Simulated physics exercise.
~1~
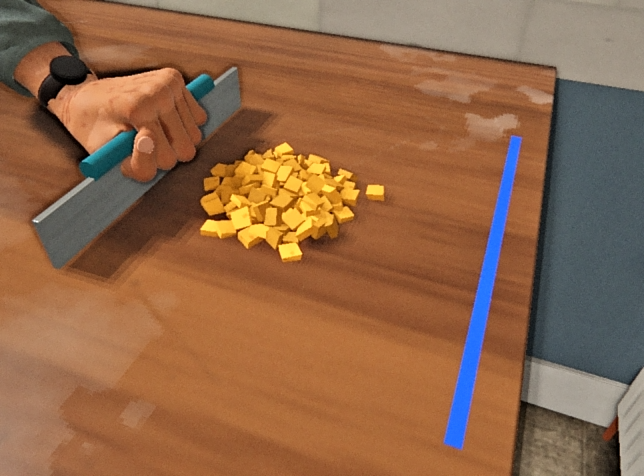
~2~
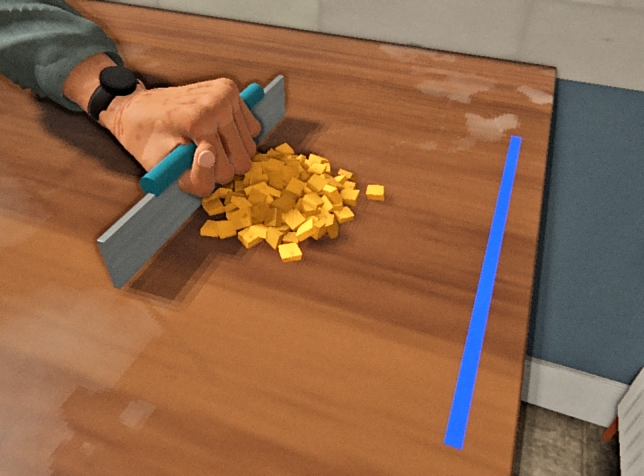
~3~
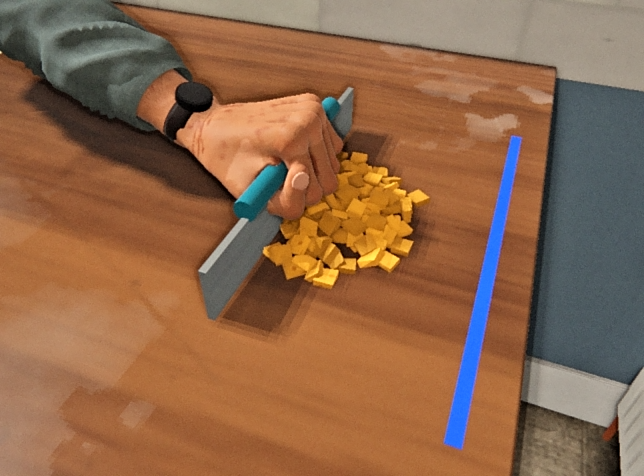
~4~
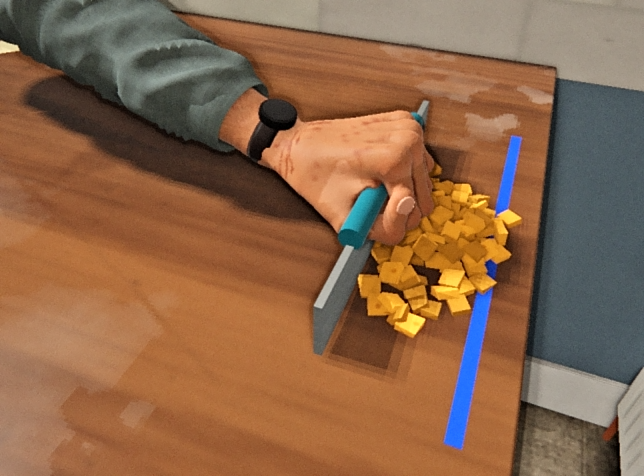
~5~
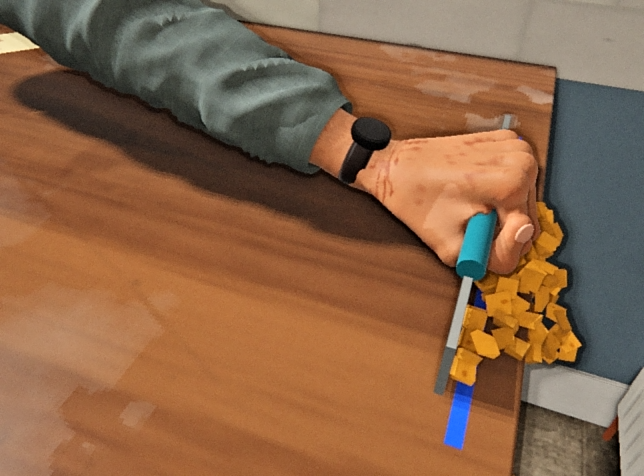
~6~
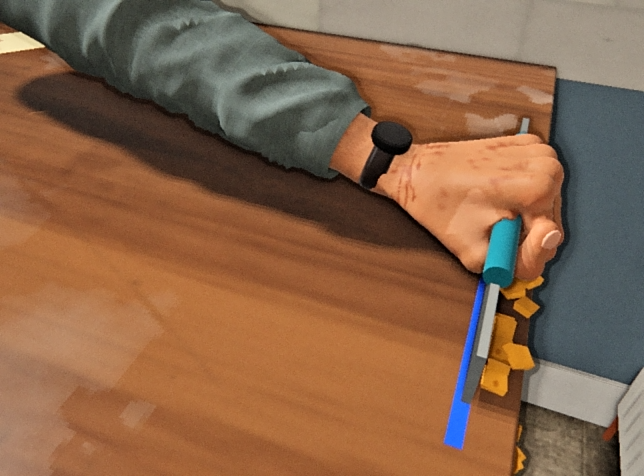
The clip opens on a brown wooden table where a hand in a grey-green sleeve and dark wristband holds a wide scraper with a teal handle, left of a heap of small yellow pieces. A strip of blue tape lies further right, near the table's edge. The scraper moves right, reaches the heap and pushes it across the wood. The front pieces slide over the tape while the blade keeps following. As the blade reaches the tape, many pieces spill past the edge. Finally the scraper rests by the tape, with most of the heap gone over and a few pieces left at the edge.
